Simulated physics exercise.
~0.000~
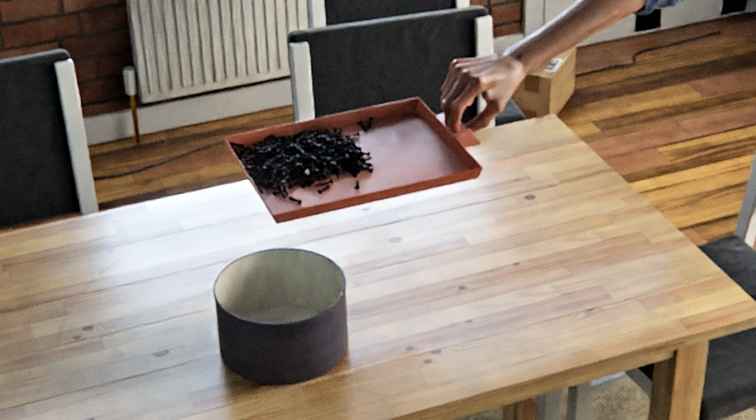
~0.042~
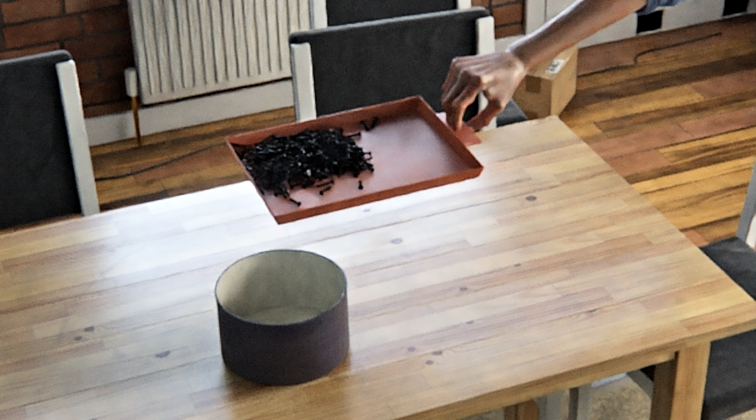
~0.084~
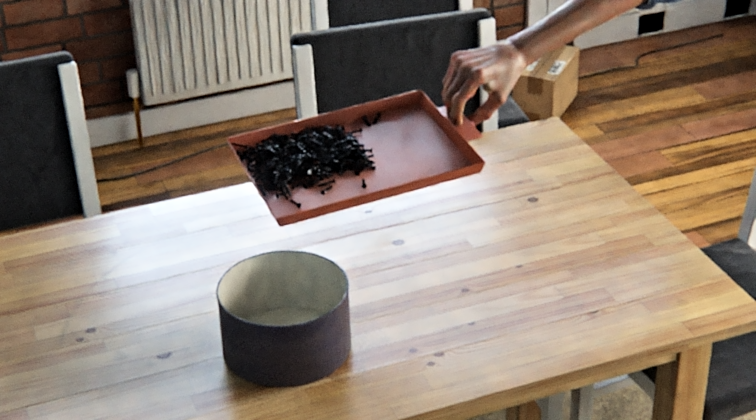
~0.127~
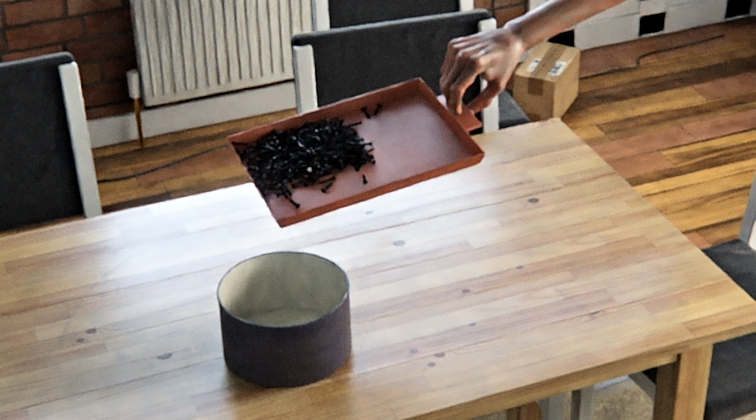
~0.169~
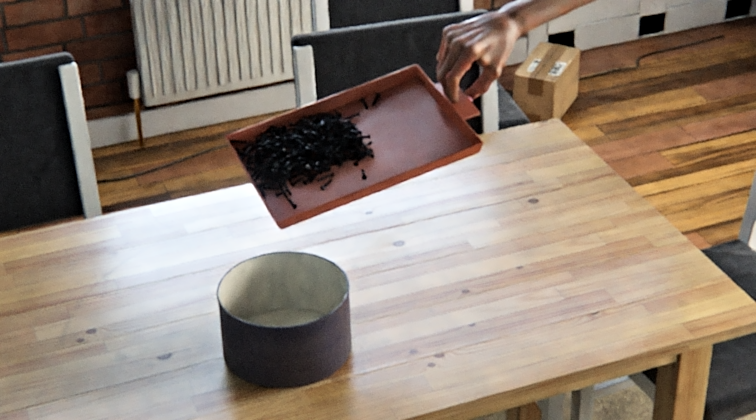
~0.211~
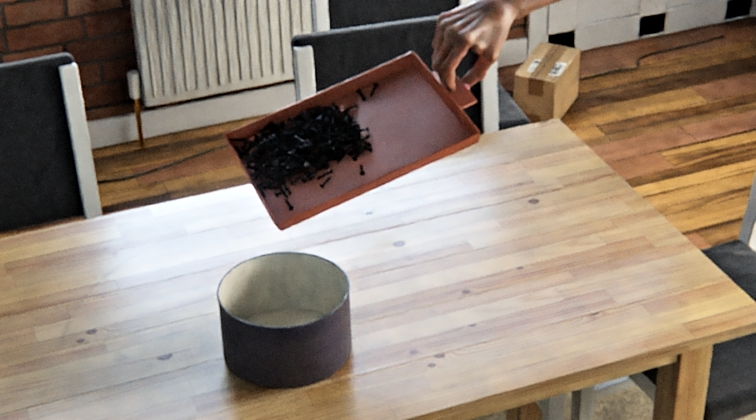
In this clip, a hand holds a reddish tray of small black screws above a round dark pot on a wooden table, then raises the tray's right end so it slants down to the left, the screws staying bunched.
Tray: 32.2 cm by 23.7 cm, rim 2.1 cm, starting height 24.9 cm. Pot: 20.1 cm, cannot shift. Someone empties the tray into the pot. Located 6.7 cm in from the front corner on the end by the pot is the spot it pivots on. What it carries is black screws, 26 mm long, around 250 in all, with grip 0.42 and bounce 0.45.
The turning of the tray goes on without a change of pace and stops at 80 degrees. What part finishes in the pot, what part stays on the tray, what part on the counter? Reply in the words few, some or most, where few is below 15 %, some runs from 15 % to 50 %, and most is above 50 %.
Shares - pot: Most; tray: Few; counter: Some.
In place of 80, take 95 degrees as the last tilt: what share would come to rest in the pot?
55 per cent.
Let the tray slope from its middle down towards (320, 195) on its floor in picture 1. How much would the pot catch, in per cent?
Around 85 percent of them.
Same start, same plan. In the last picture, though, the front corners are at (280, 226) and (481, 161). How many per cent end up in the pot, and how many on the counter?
Pot: 85, counter: 15.
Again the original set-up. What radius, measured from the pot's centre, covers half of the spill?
Some 18 centimetres.
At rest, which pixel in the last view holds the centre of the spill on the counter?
The spill's middle ends up near (188, 359).
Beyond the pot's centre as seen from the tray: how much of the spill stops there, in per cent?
Share: Close to 100 %.
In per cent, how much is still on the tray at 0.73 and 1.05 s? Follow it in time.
The figures go 75 and then 10.
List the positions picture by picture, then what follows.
The first picture shows tray tilt 0 degrees, front corners at (276, 212) and (477, 166); middle of the pieces at (304, 155); pot at (280, 284).
The second picture shows tray tilt 1 degrees, front corners at (277, 213) and (479, 166); middle of the pieces at (305, 155).
The third picture shows tray tilt 3 degrees, front corners at (279, 215) and (480, 161); middle of the pieces at (307, 154).
The fourth picture shows tray tilt 7 degrees, front corners at (279, 217) and (479, 152), lowest corner left front; middle of the pieces at (306, 150).
The fifth picture shows tray tilt 11 degrees, front corners at (278, 219) and (477, 142), lowest corner left front; middle of the pieces at (305, 146).
The sixth picture shows tray tilt 15 degrees, front corners at (278, 221) and (475, 132), lowest corner left front; middle of the pieces at (304, 142); pot at (283, 288). Its pace works out near 100 degrees a second.
Then, at 0.52 s, tilt 47 degrees; the tray holds 100 %, the pot 0 %.
After 0.73 s, tilt 68 degrees; the tray holds 75 %, the pot 0 %.
After 1.05 s, tilt 80 degrees; the tray holds 10 %, the pot 45 %.
By 2.3 s all is still; pot 55 %, tray 0 %, counter 40 %.
